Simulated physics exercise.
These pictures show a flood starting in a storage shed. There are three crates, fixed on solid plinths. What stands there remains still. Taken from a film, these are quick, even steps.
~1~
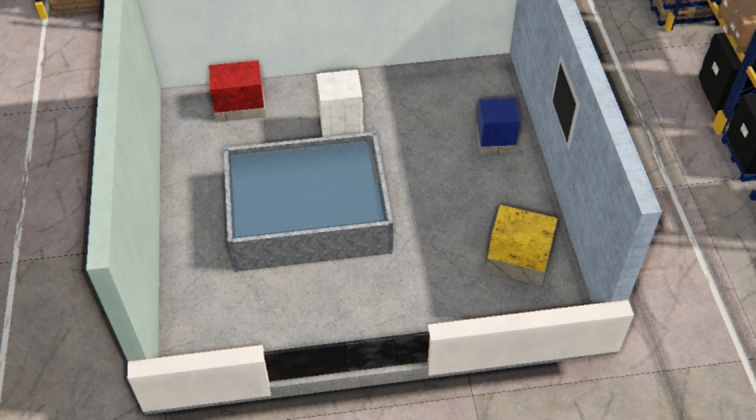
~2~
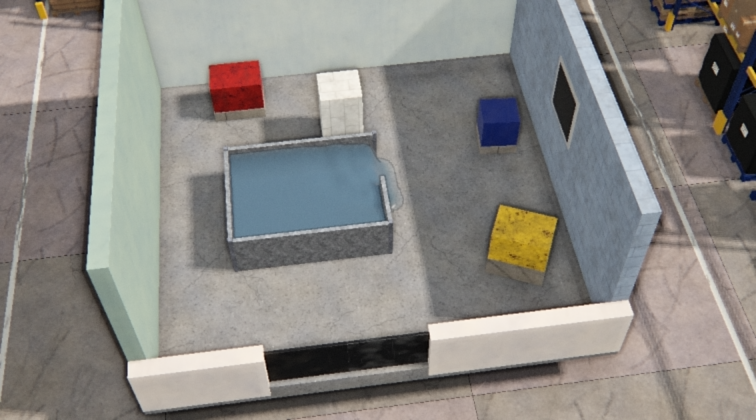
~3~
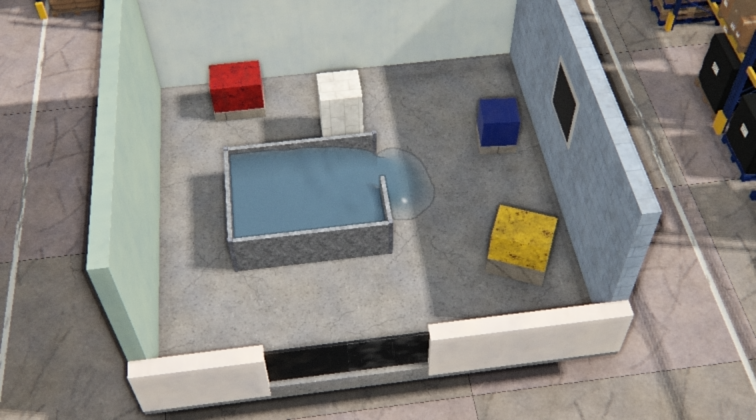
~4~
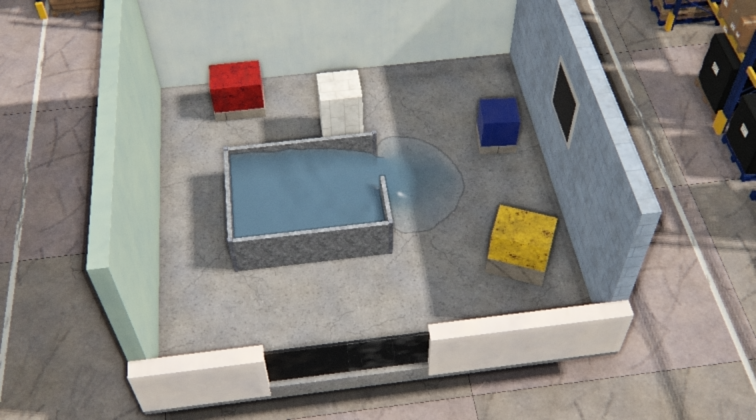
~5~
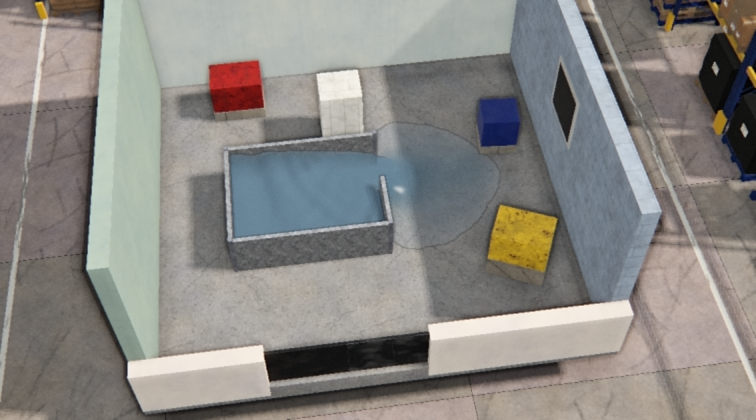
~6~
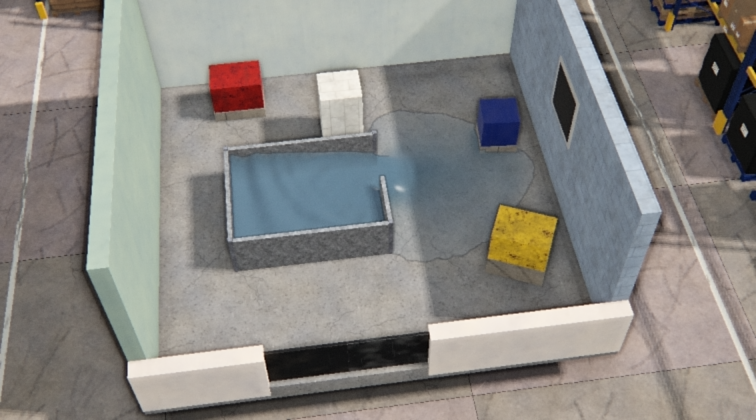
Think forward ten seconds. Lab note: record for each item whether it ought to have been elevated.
Result - blue crate: Wetted, should be elevated; red crate: Dry, no change needed; yellow crate: Dry, no change needed.
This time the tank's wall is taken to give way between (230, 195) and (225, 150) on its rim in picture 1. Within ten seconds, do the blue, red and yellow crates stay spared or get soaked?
The blue crate never gets wet; the red crate is flooded; the yellow crate never gets wet.
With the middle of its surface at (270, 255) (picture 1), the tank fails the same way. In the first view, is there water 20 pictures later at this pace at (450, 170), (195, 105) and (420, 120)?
As listed: Awash, no water, under water.
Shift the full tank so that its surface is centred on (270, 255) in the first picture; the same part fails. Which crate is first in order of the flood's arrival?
I'd go with the yellow-painted one.
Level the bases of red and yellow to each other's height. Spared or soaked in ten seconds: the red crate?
My guess is that the red one stays untouched.
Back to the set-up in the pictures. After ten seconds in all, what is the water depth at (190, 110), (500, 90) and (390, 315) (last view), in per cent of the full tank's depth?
The depths come to near 6, 14 and 6 per cent respectively.
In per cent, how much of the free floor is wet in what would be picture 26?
It works out to about 45 in a hundred.
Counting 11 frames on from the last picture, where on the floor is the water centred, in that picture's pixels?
Estimate: (383, 192).
A moment on, water covers 25 % of the floor; the blue crate water round its plinth, the red crate not reached, the yellow crate water round its plinth.
Next, water covers 35 % of the floor; the blue crate water round its plinth, the red crate not reached, the yellow crate water round its plinth.
Then, water covers 45 % of the floor; the blue crate water round its plinth, the red crate not reached, the yellow crate water round its plinth.
Later, water covers 90 % of the floor; the blue crate water round its plinth, the red crate water round its plinth, the yellow crate water round its plinth.
In the end, water covers 100 % of the floor; the blue crate was topped, the red crate stayed above the water, the yellow crate stayed above the water.
